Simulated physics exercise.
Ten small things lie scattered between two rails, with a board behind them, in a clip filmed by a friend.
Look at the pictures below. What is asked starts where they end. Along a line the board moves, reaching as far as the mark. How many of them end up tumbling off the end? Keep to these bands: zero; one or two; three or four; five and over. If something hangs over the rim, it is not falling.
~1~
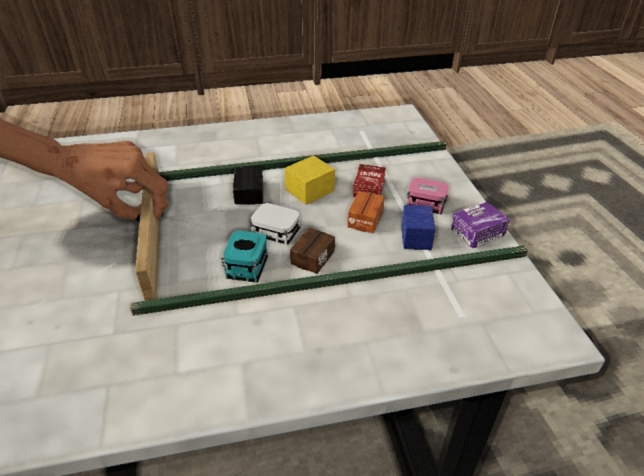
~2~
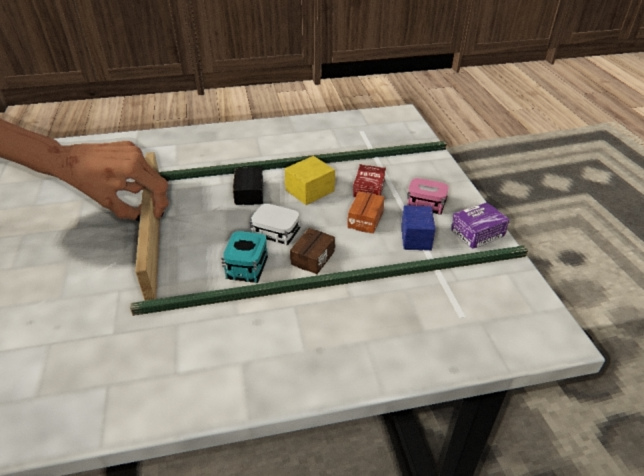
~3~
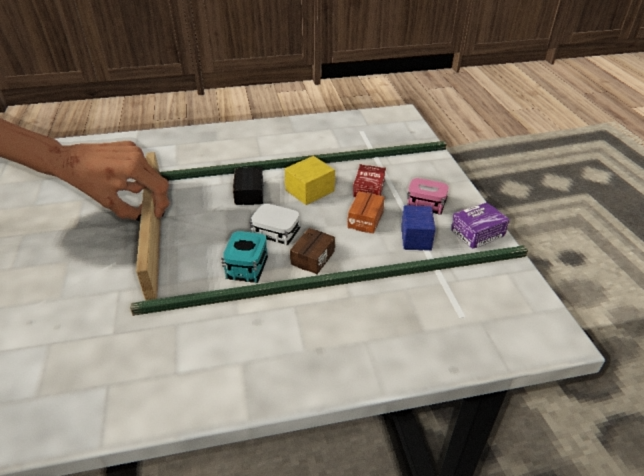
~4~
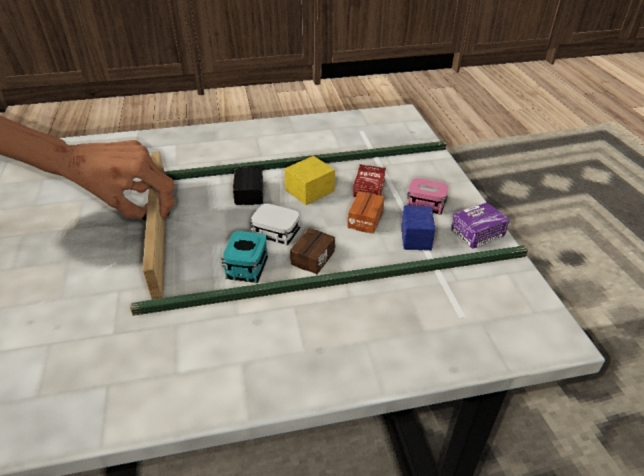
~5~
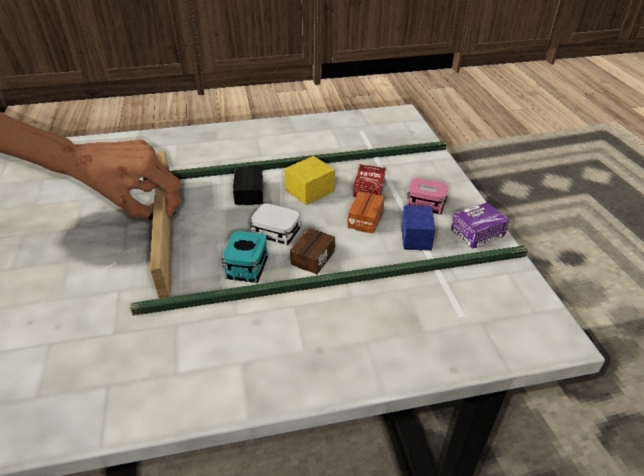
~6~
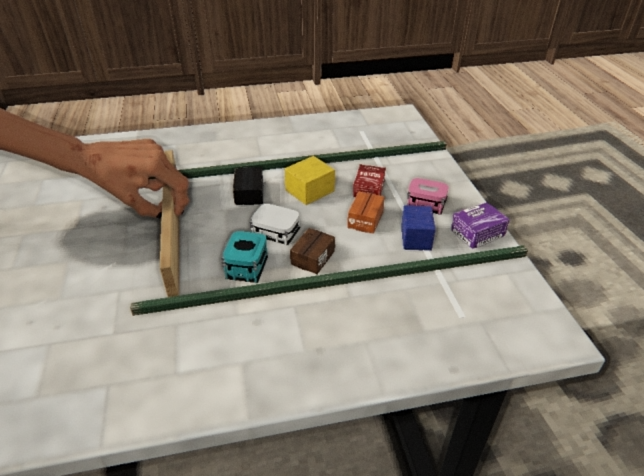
That gives one or two.
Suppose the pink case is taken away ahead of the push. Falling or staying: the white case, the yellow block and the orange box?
The white case remains up; the yellow block is kept; the orange box is kept.
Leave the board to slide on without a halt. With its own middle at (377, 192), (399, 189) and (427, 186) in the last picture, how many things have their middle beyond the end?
In order, that gives 0, then 1, then 4.
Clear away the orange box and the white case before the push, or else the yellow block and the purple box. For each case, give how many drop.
Count of fallen: 1 / 0.
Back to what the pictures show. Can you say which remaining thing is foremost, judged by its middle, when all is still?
Foremost one: Red box.
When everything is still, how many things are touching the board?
Number: 3.
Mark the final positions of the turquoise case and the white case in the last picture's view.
I'd put one at around (437, 227) and the other at around (424, 199).
Early on, none off yet; purple box at rest near (480, 225); pink case at rest near (427, 196); blue block at rest near (418, 228).
Finally, the number that fall off is one or two; lost, purple box.
